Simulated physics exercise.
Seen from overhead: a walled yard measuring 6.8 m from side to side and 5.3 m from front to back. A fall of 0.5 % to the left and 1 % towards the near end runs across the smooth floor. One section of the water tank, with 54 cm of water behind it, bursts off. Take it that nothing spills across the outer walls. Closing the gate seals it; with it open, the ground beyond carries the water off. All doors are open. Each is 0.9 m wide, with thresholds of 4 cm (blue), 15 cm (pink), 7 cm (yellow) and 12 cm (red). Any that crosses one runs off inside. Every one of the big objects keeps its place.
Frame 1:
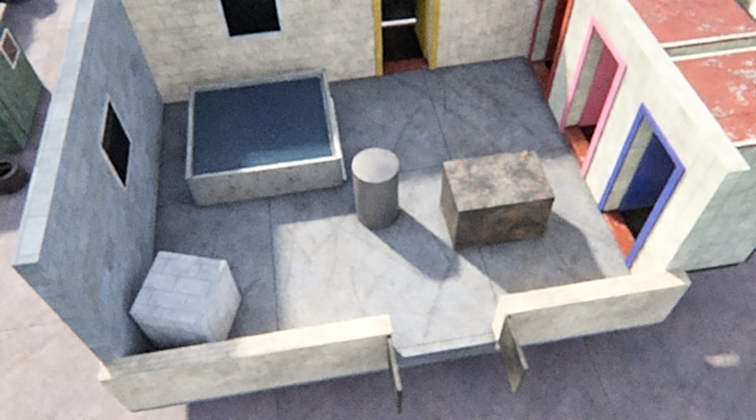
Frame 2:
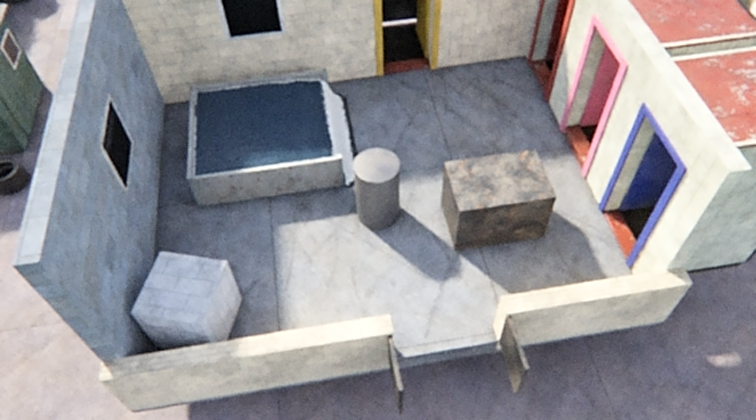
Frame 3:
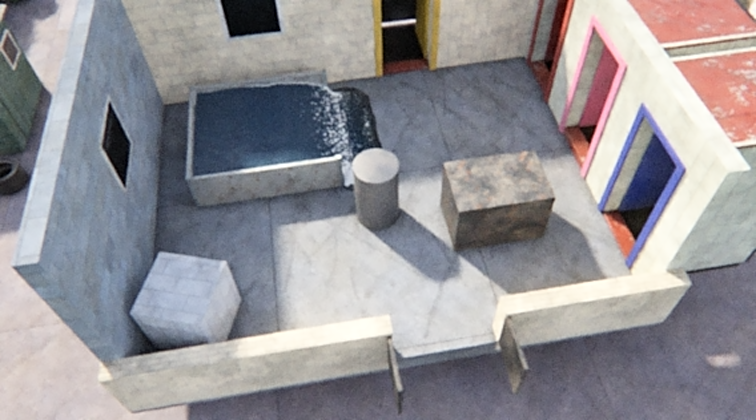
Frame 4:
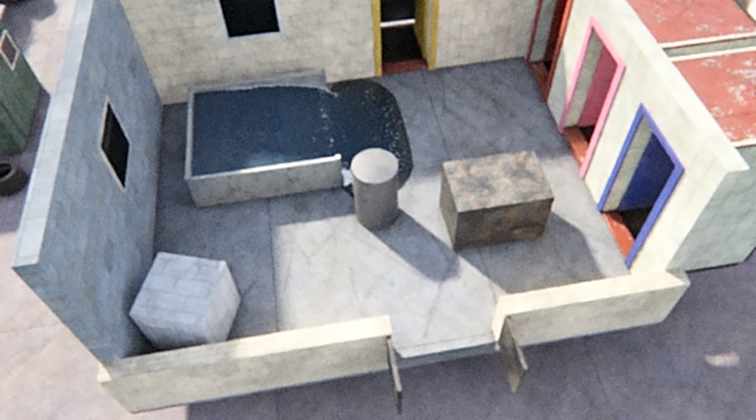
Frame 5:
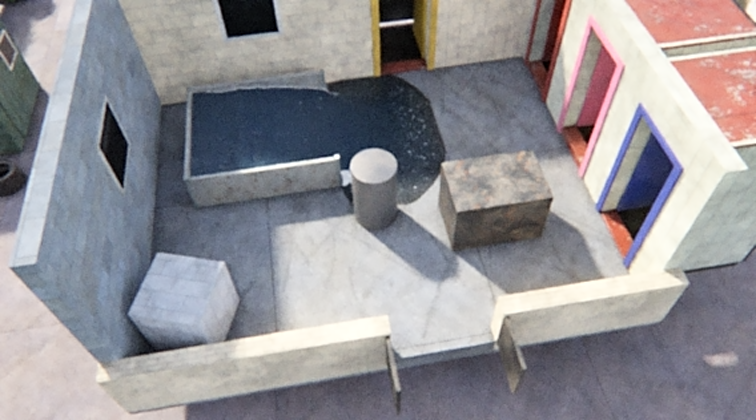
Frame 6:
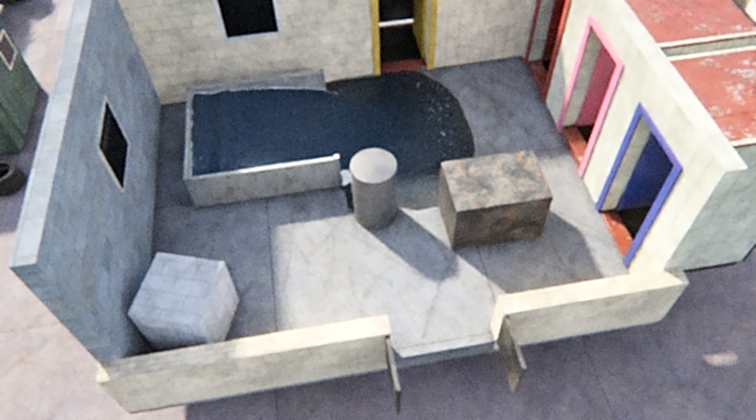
The video shows a walled yard with a rectangular water tank, a cylinder and two blocks; the tank's right side opens and dark water pours out, spreading rightward across the floor behind the cylinder and around the brown block's back edge.
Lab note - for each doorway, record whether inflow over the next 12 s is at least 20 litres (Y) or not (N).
My prediction: At the blue door the amount will overshoot the limit; at the pink door the amount will overshoot the limit; at the yellow door the amount will overshoot the limit; at the red door the amount will overshoot the limit.
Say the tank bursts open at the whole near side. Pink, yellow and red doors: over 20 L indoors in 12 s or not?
In that case, pink door: Less than that, yellow door: Less than that, red door: Less than that.
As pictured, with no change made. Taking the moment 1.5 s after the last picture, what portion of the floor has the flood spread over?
Covered: Roughly 45 %.
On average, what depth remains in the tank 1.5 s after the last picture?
It averages close to 21 cm.
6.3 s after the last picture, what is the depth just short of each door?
Door by door in cm, blue shows 8, pink shows 9, yellow shows 8, red shows 6.
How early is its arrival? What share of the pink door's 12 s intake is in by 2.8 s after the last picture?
Roughly 75%.
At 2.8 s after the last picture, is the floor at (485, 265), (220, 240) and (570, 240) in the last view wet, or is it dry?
Respectively: Was missed, was missed, got hit.
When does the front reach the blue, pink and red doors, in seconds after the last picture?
Times: Blue 1.4 seconds, pink 0.6 seconds, red 0.6 seconds.
Then, 0.7 s after the last picture water covers 40 % of the floor and is deepest (24 cm) near (345, 163); blue door not reached, pink door 8 cm at the sill, 0 L in, yellow door 11 cm at the sill, 0 L in, red door 11 cm at the sill, 0 L in.
Then, 1.5 s after the last picture water covers 45 % of the floor and is deepest (31 cm) near (523, 64); blue door 3 cm at the sill, 0 L in, pink door 26 cm at the sill, 8 L in, yellow door 12 cm at the sill, 9 L in, red door 28 cm at the sill, 24 L in.
Then, 2.8 s after the last picture water covers 55 % of the floor and is deepest (25 cm) near (538, 96); blue door 8 cm at the sill, 5 L in, pink door 24 cm at the sill, 67 L in, yellow door 9 cm at the sill, 25 L in, red door 25 cm at the sill, 130 L in.
Then, 6.3 s after the last picture water covers 80 % of the floor and is deepest (14 cm) near (625, 301); blue door 8 cm at the sill, 33 L in, pink door 9 cm at the sill, 86 L in, yellow door 8 cm at the sill, 39 L in, red door 6 cm at the sill, 182 L in.
Then, 11.3 s after the last picture water covers 100 % of the floor and is deepest (13 cm) near (143, 384); blue door 6 cm at the sill, 71 L in, pink door 4 cm at the sill, 86 L in, yellow door 3 cm at the sill, 40 L in, red door 3 cm at the sill, 182 L in.
